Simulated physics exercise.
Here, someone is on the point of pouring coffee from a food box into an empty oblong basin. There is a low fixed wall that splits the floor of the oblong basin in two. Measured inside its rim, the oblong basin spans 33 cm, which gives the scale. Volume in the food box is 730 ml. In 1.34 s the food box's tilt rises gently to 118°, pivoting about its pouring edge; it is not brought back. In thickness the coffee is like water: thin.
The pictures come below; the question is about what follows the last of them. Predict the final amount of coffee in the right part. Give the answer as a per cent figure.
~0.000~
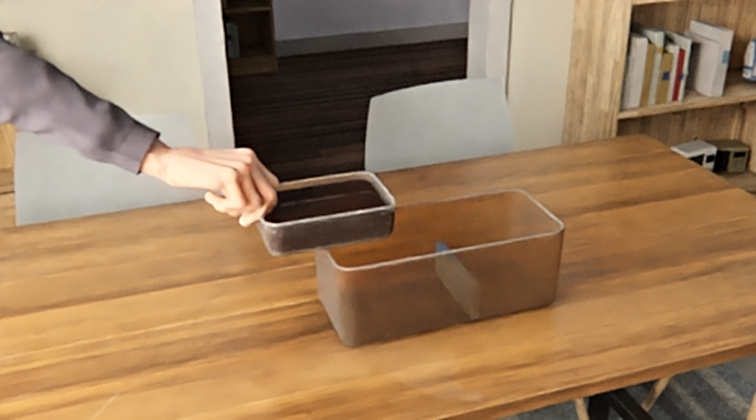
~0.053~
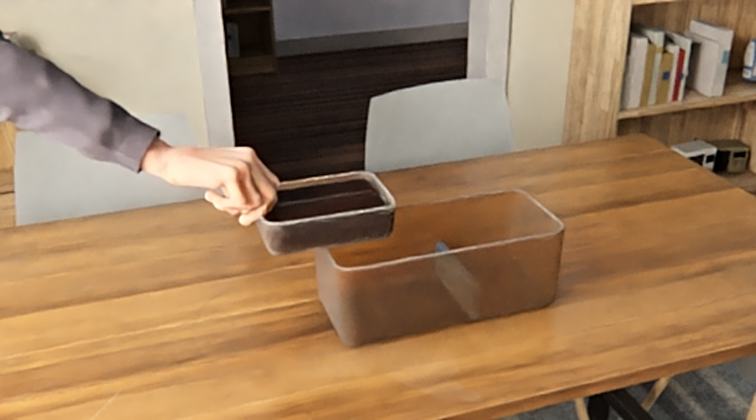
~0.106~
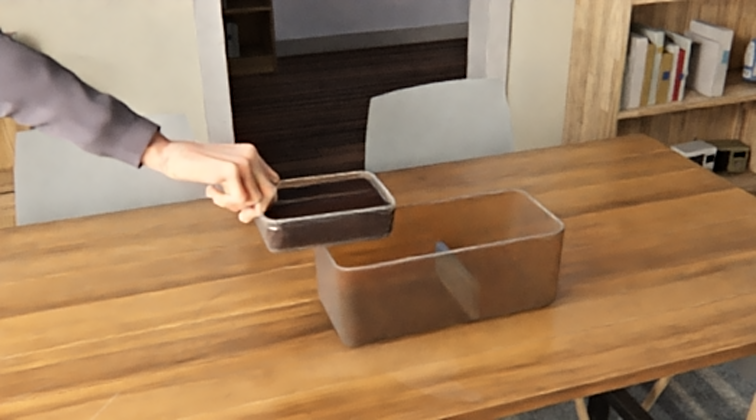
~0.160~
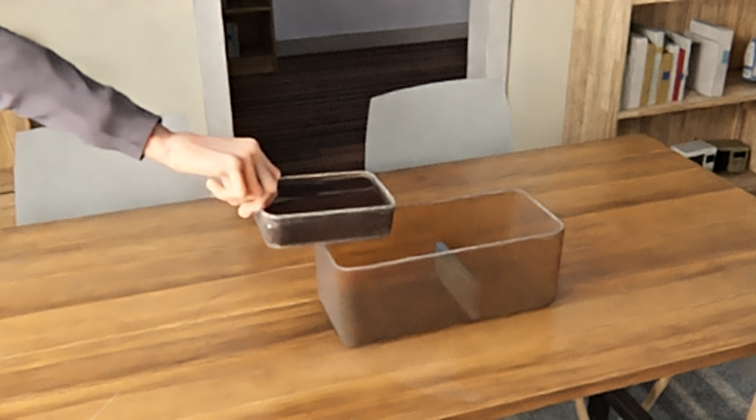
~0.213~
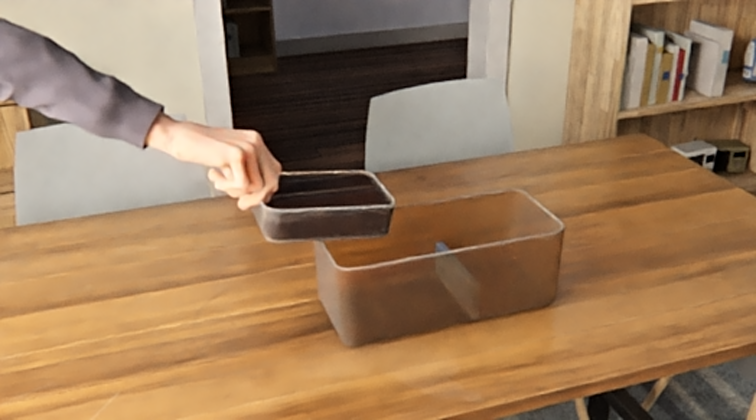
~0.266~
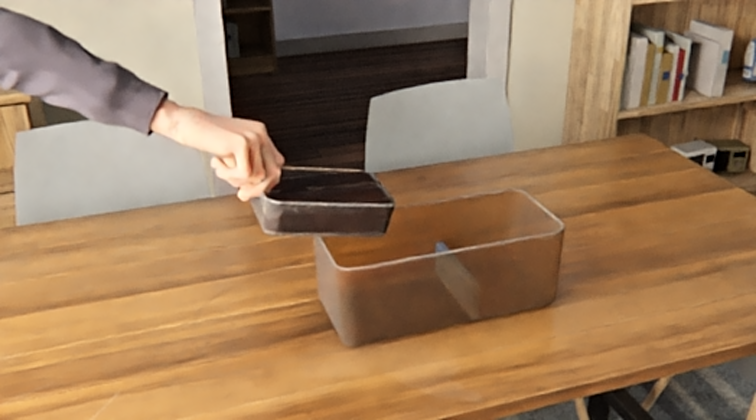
The right part ends with roughly 31 per cent.
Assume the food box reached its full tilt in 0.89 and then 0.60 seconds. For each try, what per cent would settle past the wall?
55 and 50 %.
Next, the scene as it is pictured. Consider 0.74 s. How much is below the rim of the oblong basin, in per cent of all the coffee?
I'd estimate some 38 percent of the liquid.
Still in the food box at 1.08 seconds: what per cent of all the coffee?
Roughly 1 per cent.
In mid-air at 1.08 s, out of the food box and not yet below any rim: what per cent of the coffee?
4 in a hundred, give or take.
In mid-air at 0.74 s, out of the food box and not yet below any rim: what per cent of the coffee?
44 per cent.
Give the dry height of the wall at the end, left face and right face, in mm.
The left side gives some 38 mm, the right side some 42 mm.
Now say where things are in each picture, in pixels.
In the first picture, it leans 0°; its right rim is at (384, 189); the coffee meets the walls at (258, 210) and (381, 191); the oblong basin's rim runs from (324, 247) to (543, 209); the wall's top is at (457, 263).
In the second picture, it leans 0°; its right rim is at (384, 189); the coffee meets the walls at (258, 210) and (381, 191).
In the third picture, it leans 2°; its right rim is at (384, 189); the coffee meets the walls at (258, 208) and (381, 190).
In the fourth picture, it leans 4°; its right rim is at (384, 189); the coffee meets the walls at (258, 205) and (380, 188).
In the fifth picture, it leans 7°; its right rim is at (384, 189); the coffee meets the walls at (257, 201) and (381, 186).
In the sixth picture, it leans 11°; its right rim is at (384, 189); the coffee meets the walls at (257, 196) and (382, 184); 1 per cent is over the edge.
By 0.74 s the tilt is 68° and 15 per cent is still to pour, 34 is left of the wall and 4 right of it.
By 1.08 s the tilt is 108° and 1 per cent is still to pour, 54 is left of the wall and 31 right of it.
By 1.45 s the tilt is 118° and 0 per cent is still to pour, 58 is left of the wall and 31 right of it.
By 1.84 s the tilt is 118° and 0 per cent is still to pour, 58 is left of the wall and 31 right of it.
At rest 58 per cent lies left of the wall, 31 right of it and 11 outside.
